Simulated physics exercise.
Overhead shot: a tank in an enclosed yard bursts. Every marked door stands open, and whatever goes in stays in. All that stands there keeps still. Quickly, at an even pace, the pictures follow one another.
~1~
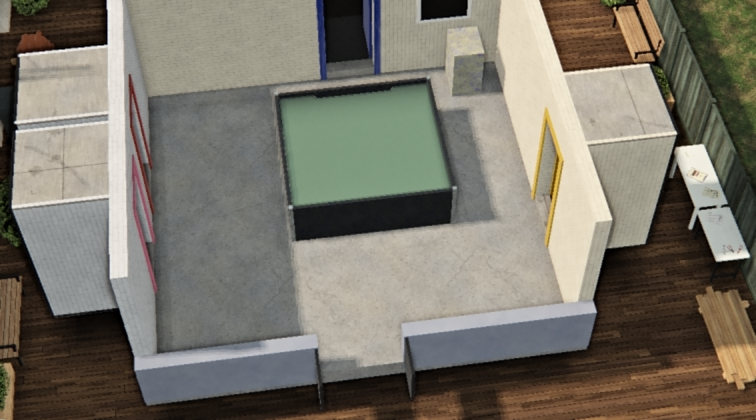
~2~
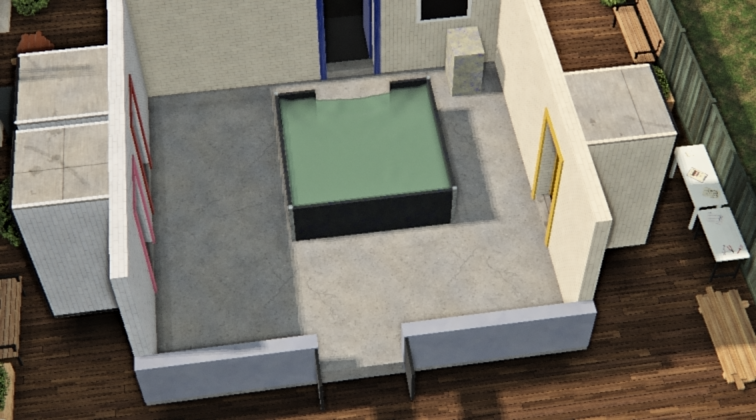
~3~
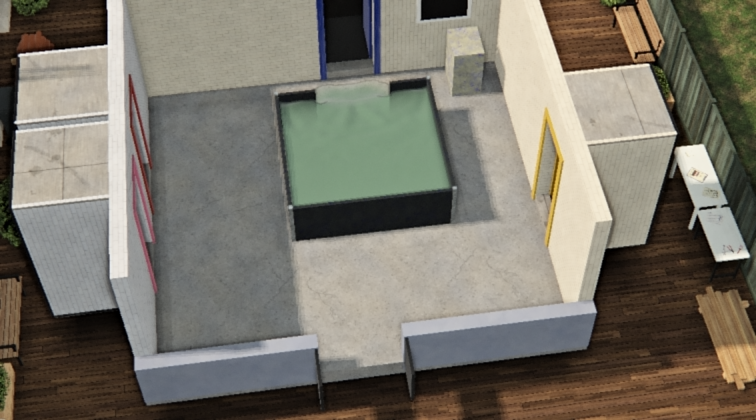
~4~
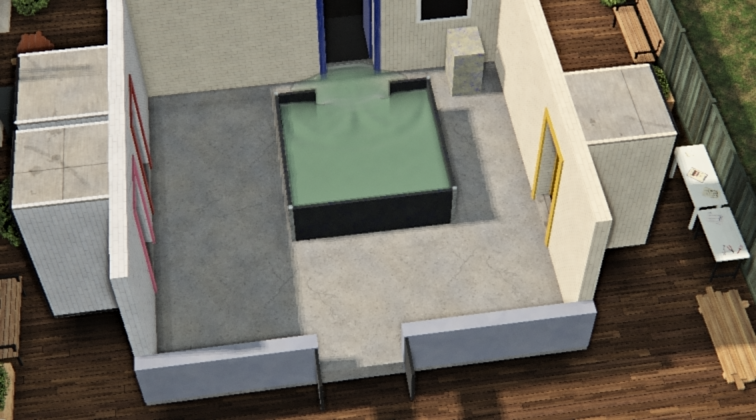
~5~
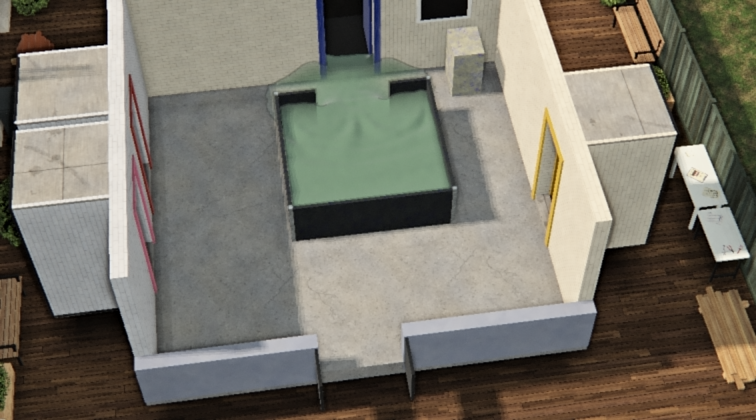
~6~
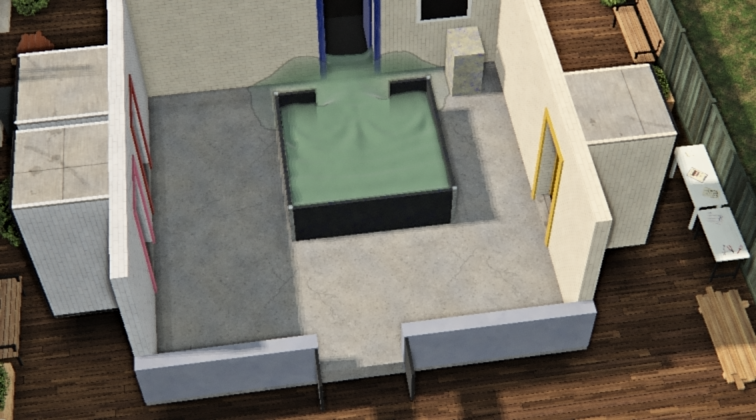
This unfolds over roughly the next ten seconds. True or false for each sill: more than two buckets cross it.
Yellow door - false; blue door - true; pink door - false; red door - false.
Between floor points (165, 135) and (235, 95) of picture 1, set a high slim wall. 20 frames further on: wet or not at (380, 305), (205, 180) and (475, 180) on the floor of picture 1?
Taking the points in the order given, they are high and dry, inundated and inundated.
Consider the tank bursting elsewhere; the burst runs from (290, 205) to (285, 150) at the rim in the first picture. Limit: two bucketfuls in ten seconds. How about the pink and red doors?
Pink door: Exceeds the limit; red door: Exceeds the limit.
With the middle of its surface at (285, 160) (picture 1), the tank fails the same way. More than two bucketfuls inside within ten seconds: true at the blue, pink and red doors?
Well, the blue door tops the threshold, the pink door tops the threshold, and the red door remains below.
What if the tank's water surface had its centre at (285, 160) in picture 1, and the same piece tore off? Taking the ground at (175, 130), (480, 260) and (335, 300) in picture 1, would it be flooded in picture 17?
Soaked, parched, parched.
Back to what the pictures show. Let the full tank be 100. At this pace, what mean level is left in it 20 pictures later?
Close to 48 %.
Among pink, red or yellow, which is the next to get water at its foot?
The red one, before the others.
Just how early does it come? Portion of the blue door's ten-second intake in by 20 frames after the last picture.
Share at that point: Roughly 75 %.
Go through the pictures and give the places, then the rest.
In the first picture, the tank at (363, 143) is whole and still.
In the second picture, the front is at a hidden place, out from the gap on the tank's far side.
In the third picture, the front is at a hidden place, out from the gap on the tank's far side.
In the fourth picture, water pours out on the tank's far side and has run to (392, 73).
In the fifth picture, the front is at (421, 70), out from the gap on the tank's far side.
In the sixth picture, the front is at (439, 68), out from the gap on the tank's far side.
A moment on, water covers 20 % of the floor; the yellow door not reached, the blue door far over two buckets in, the pink door not reached, the red door not reached.
Next, water covers 35 % of the floor; the yellow door not reached, the blue door far over two buckets in, the pink door not reached, the red door wet at the sill, nothing in.
Then, water covers 60 % of the floor; the yellow door wet at the sill, nothing in, the blue door far over two buckets in, the pink door wet at the sill, nothing in, the red door wet at the sill, nothing in.
Later, water covers 90 % of the floor; the yellow door wet at the sill, nothing in, the blue door far over two buckets in, the pink door wet at the sill, nothing in, the red door wet at the sill, nothing in.
In the end, water covers 100 % of the floor; the yellow door wet at the sill, nothing in, the blue door far over two buckets in, the pink door wet at the sill, nothing in, the red door wet at the sill, nothing in.
